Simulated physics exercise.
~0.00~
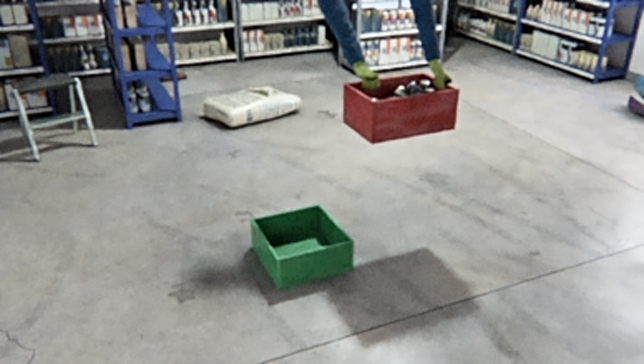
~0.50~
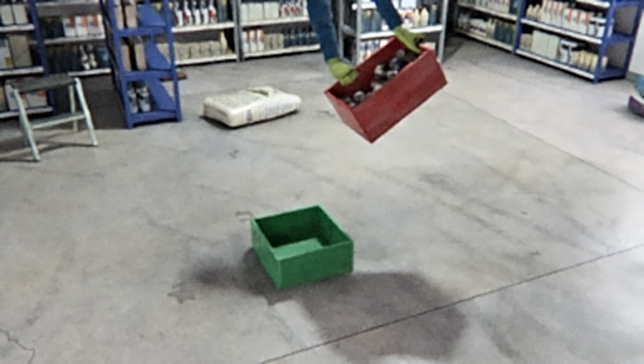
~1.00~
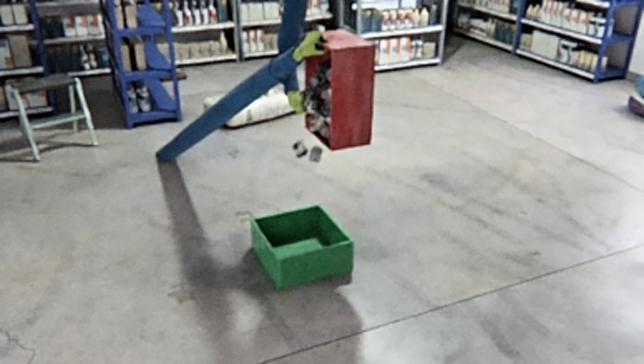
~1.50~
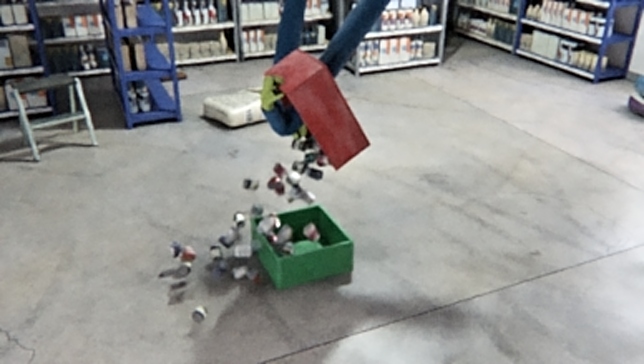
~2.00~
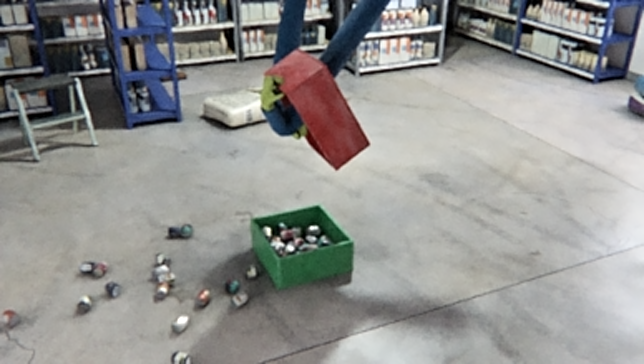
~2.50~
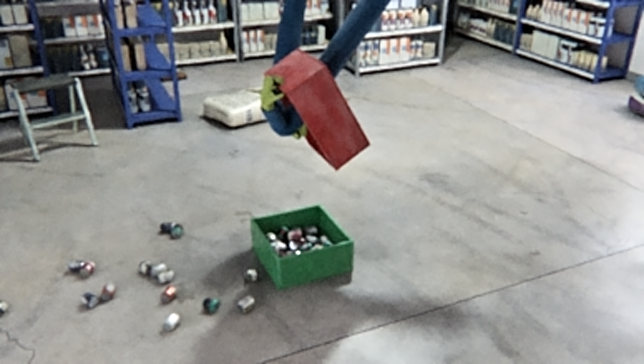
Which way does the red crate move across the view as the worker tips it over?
The red crate moves to the left as it is tipped over.
